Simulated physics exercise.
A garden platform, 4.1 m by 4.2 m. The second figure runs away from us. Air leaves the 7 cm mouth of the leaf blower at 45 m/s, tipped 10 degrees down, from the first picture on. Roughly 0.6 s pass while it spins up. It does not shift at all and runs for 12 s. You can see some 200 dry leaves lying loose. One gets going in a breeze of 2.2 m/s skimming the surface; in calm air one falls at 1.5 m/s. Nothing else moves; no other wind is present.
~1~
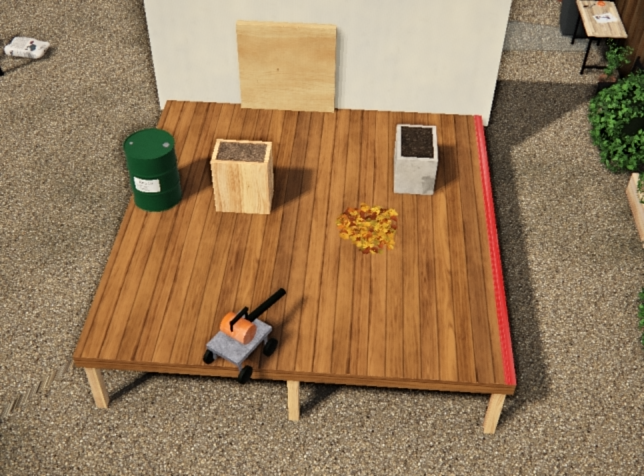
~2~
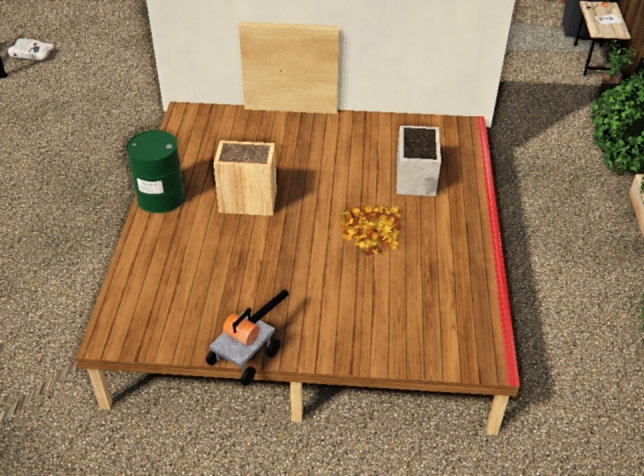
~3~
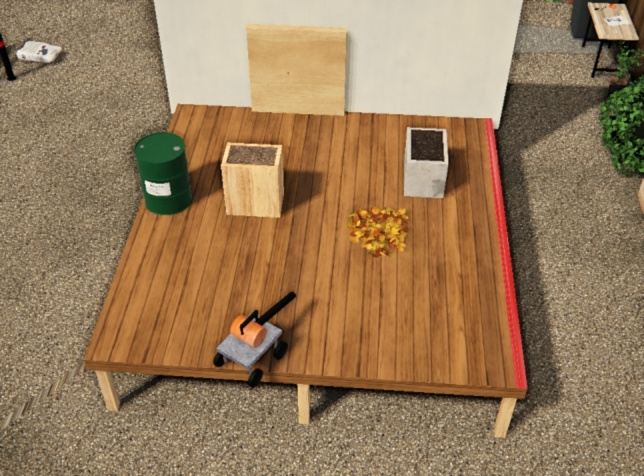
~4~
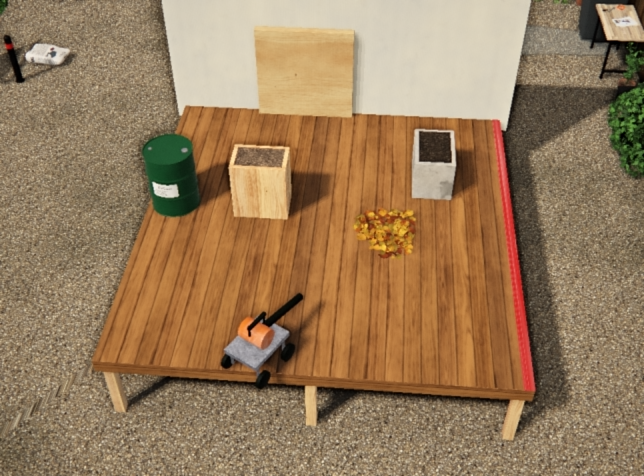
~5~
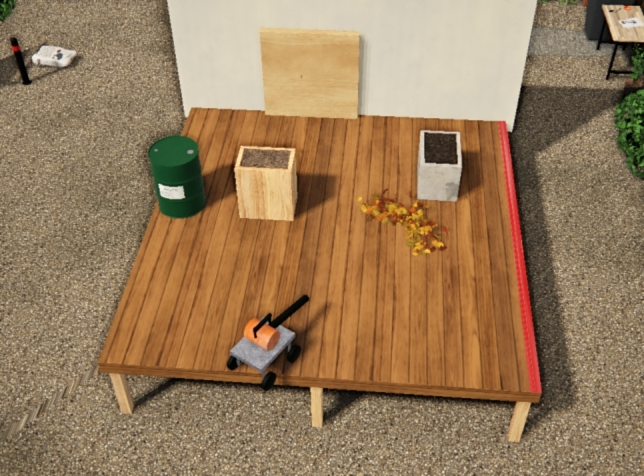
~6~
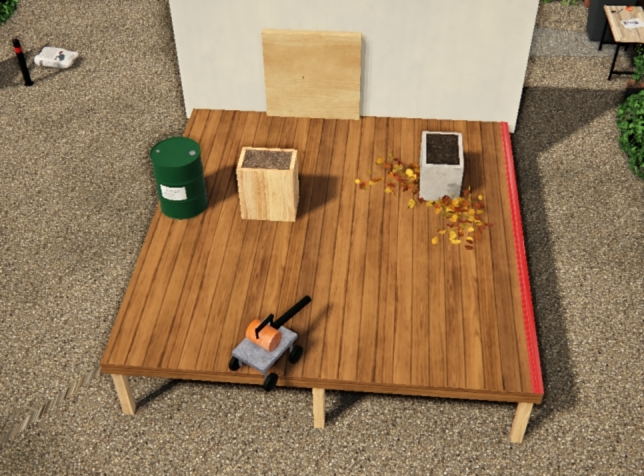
A raised wooden deck stands on gravel against a white wall, seen from above and in front. A green drum and a wooden planter sit at the left, a pale grey planter and yellow-orange leaves at the right beside a red edge, and an orange-and-grey leaf blower near the front. The view drifts slightly left while the leaves lie still, then they scatter backward and rightward around the grey planter.
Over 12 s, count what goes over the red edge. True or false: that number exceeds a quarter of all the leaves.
True.
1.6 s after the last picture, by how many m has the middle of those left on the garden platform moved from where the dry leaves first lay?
Around 2.2 m away.
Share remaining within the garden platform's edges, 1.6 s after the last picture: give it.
About 30 % remain.
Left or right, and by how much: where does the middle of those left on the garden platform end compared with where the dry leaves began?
To the left, by about 0.4 m.
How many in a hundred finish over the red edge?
It ends up close to 80 in a hundred.
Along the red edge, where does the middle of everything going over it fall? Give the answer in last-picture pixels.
At roughly pixel (518, 195).
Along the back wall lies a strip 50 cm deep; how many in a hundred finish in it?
That works out to some 20 %.
Then, 1.6 s after the last picture the count stands so, 69 % are over the red edge; the middle of those still in play is near (409, 117).
Then, 3.0 s after the last picture the count stands so, 77 % are over the red edge; the middle of those still in play is near (382, 117).
Then, 5.8 s after the last picture the count stands so, 78 % are over the red edge; the middle of those still in play is near (376, 118).
Then, 11.1 s after the last picture, at the end, 78 % are over the red edge; the middle of those still in play is near (370, 117).
